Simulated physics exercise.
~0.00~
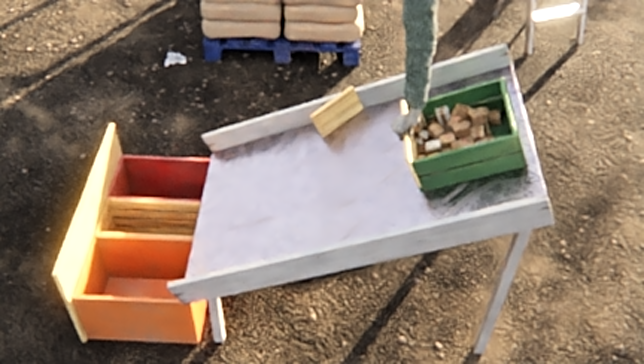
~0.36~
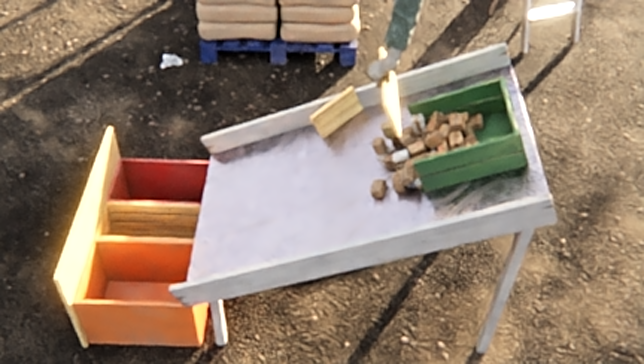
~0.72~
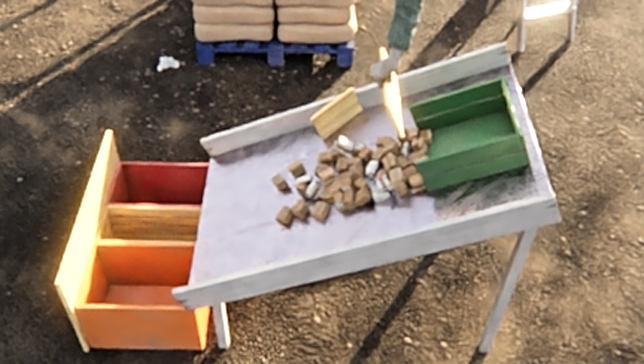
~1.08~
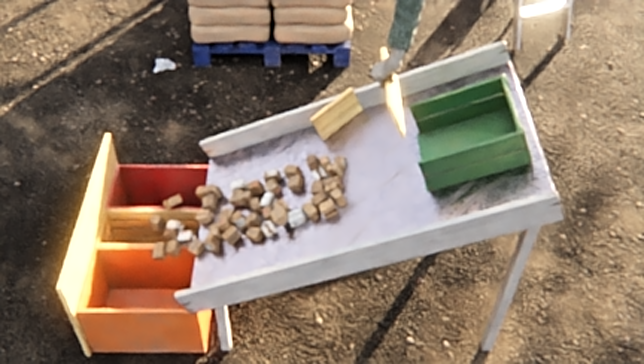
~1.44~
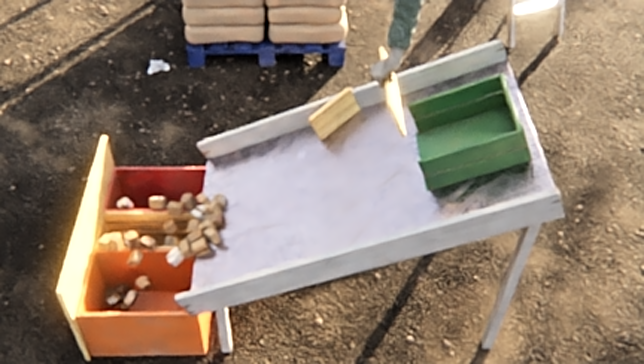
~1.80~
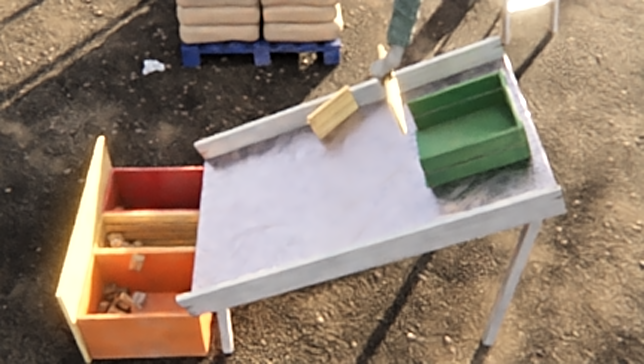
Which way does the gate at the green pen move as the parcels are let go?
The gate moves up, and the parcels then spill out of the pen onto the slope.
Small brown and pale parcels sit heaped in a green pen at the right, upper end of a whitish walled table, seen from above on bare, sunlit ground. An orange bin, a wooden tub and a red tub wait at the lower left, with stacked sacks on a blue pallet behind. The gate at the pen lifts, and the parcels spill out, spreading down the slope past a small angled board. They tumble off the lower edge into the containers, leaving the pen and table empty, with some parcels visible in the wooden tub and orange bin.
